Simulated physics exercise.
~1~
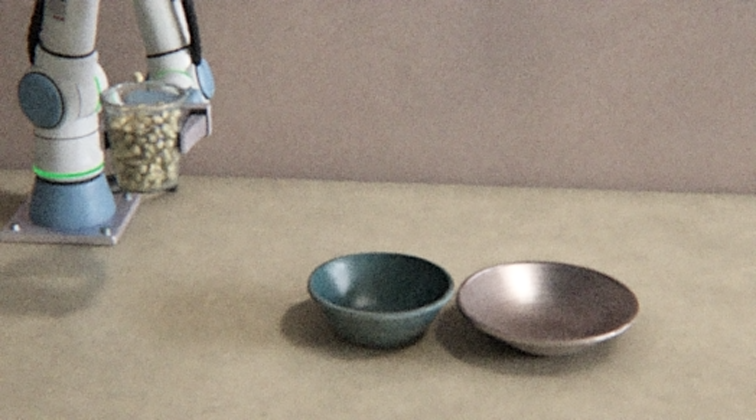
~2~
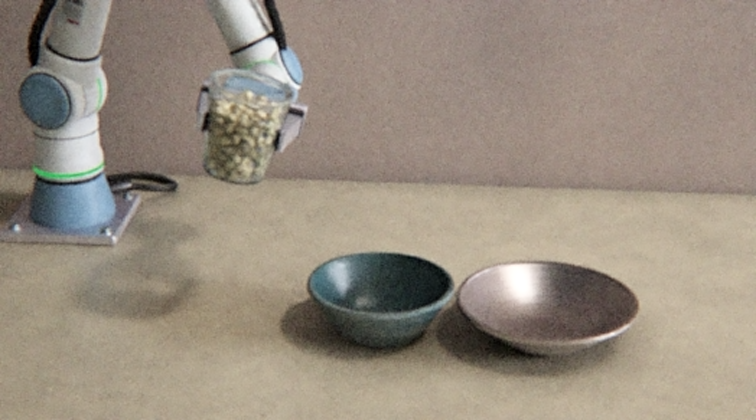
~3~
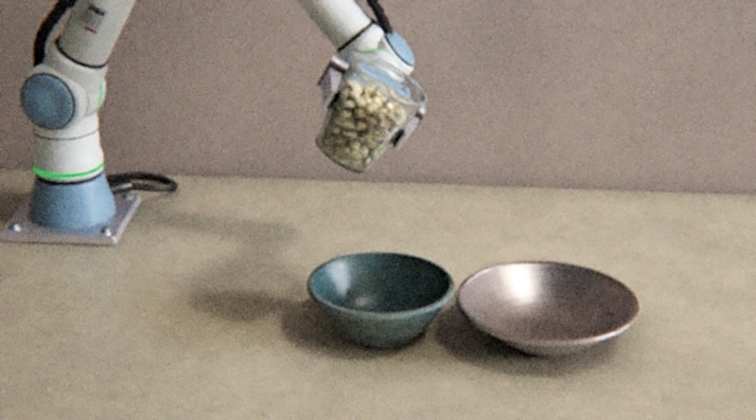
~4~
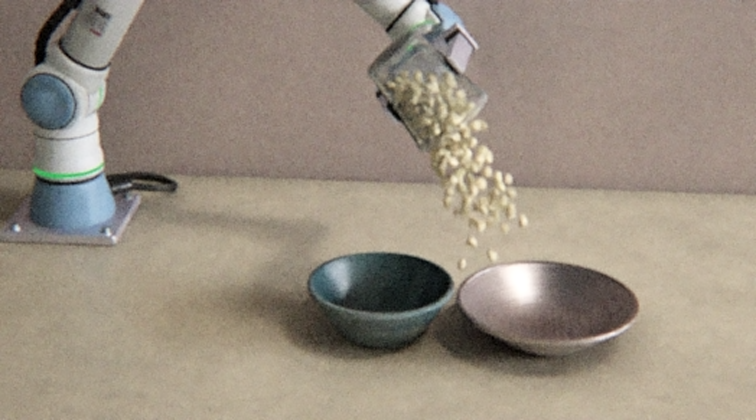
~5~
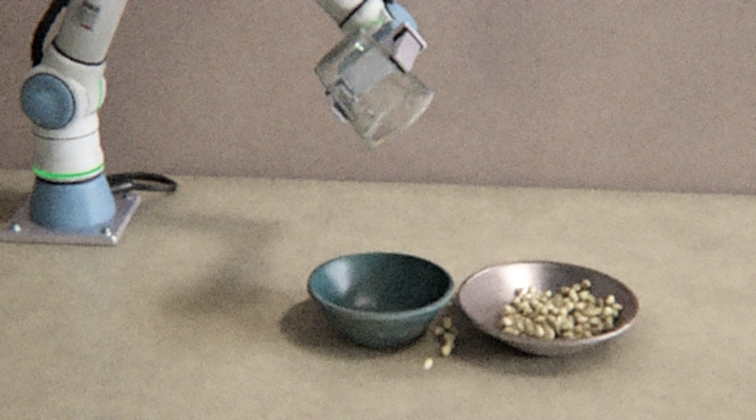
A robotic arm lifted a clear beaker of pale dried beans, carried it right above two bowls and tipped it over, pouring most of them into the shallow metallic bowl on the right, while a few landed on the table between the bowls.
